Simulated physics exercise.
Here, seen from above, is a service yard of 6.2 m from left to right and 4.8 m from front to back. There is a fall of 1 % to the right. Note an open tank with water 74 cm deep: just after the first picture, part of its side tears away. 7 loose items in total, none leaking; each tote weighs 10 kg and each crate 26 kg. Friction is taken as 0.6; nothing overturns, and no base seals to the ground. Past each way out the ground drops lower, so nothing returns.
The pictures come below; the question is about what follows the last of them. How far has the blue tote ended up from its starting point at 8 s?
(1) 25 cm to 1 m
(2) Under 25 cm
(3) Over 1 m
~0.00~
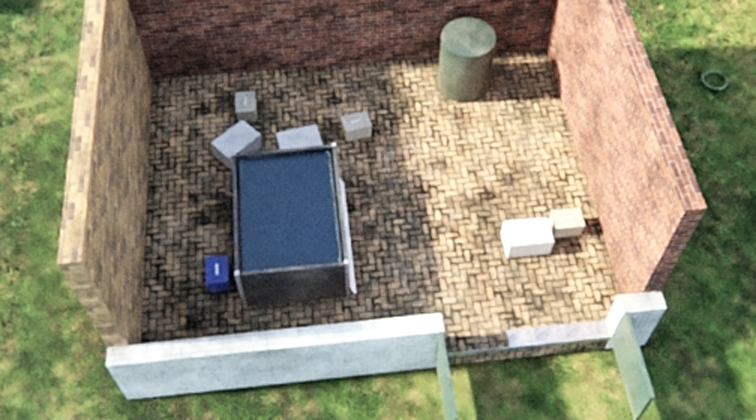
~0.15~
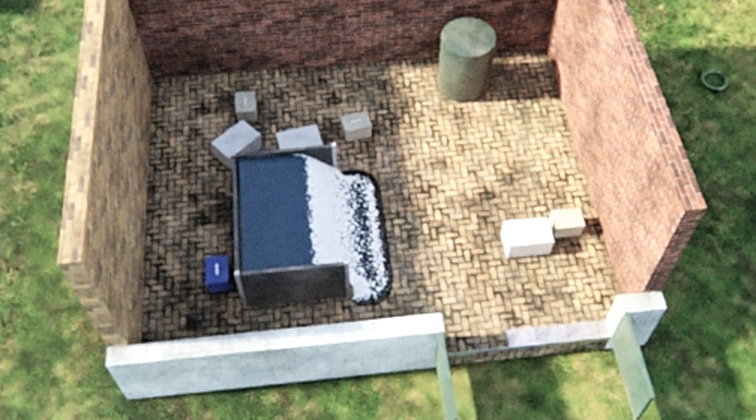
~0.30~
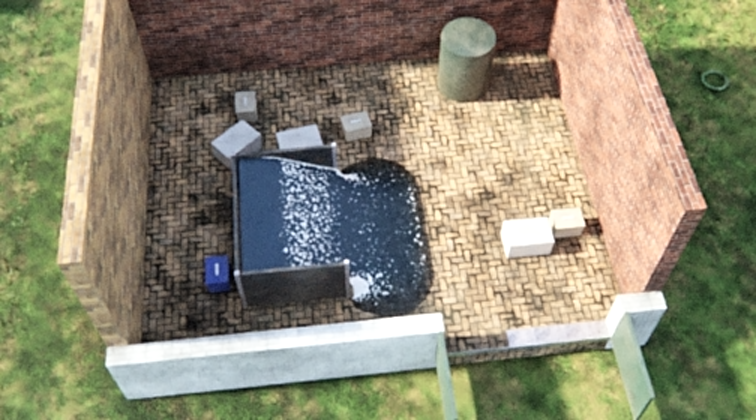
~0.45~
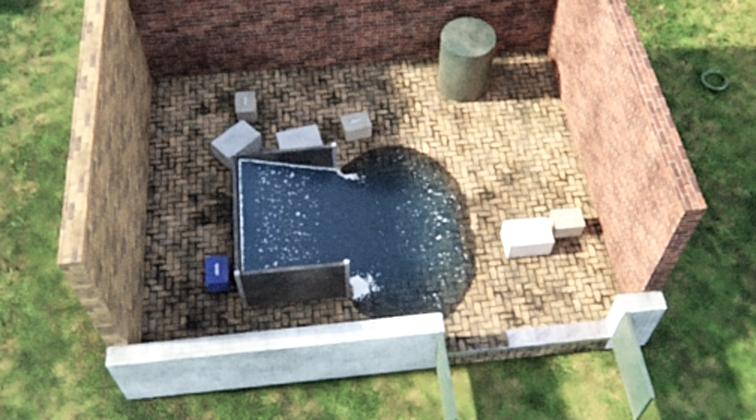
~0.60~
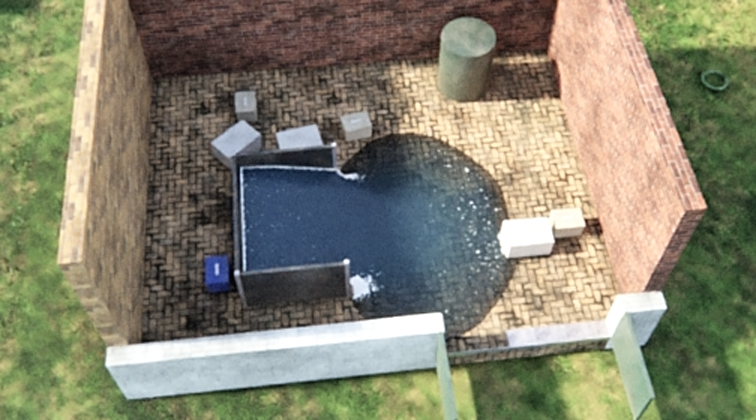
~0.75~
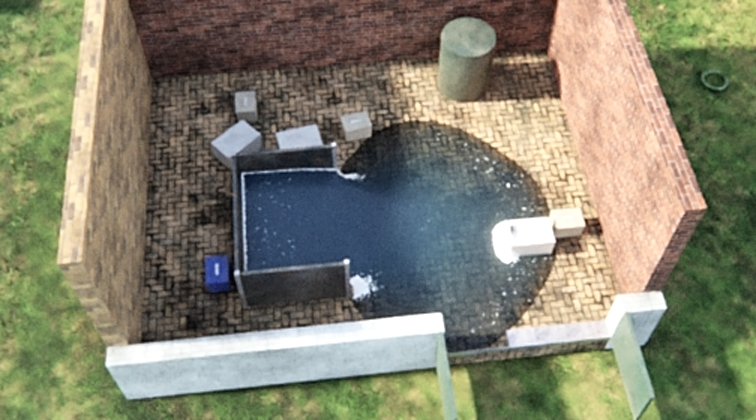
Under 25 cm.
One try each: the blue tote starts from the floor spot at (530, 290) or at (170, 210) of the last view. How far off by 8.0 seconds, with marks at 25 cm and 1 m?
Run one, it gets swept far; run two, it remains planted.
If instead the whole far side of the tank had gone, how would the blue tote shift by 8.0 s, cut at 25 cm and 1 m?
From there, the blue tote gets swept far.
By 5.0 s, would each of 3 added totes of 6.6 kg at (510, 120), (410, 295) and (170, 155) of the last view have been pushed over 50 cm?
Taking them in the order given: Exceeds it, exceeds it and falls short.
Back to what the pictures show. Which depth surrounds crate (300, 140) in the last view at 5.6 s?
Roughly 2 cm.
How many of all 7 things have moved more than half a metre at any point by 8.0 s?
That comes to 2.
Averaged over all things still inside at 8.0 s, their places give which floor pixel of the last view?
Close to pixel (314, 188).
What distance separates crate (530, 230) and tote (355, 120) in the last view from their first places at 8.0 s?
First one washed out, then 0 cm for the second.
After 1.6 s the blue tote is near (217, 269), 0.0 m from its start, aground; 0 of 7 are out; 1 afloat.
After 3.6 s the blue tote is near (217, 269), 0.0 m from its start, aground; 1 of 7 are out; 1 afloat.
After 5.6 s the blue tote is near (217, 269), 0.0 m from its start, aground; 1 of 7 are out; 0 afloat.
After 8.0 s the blue tote is near (217, 269), 0.0 m from its start, aground; 1 of 7 are out; 0 afloat.
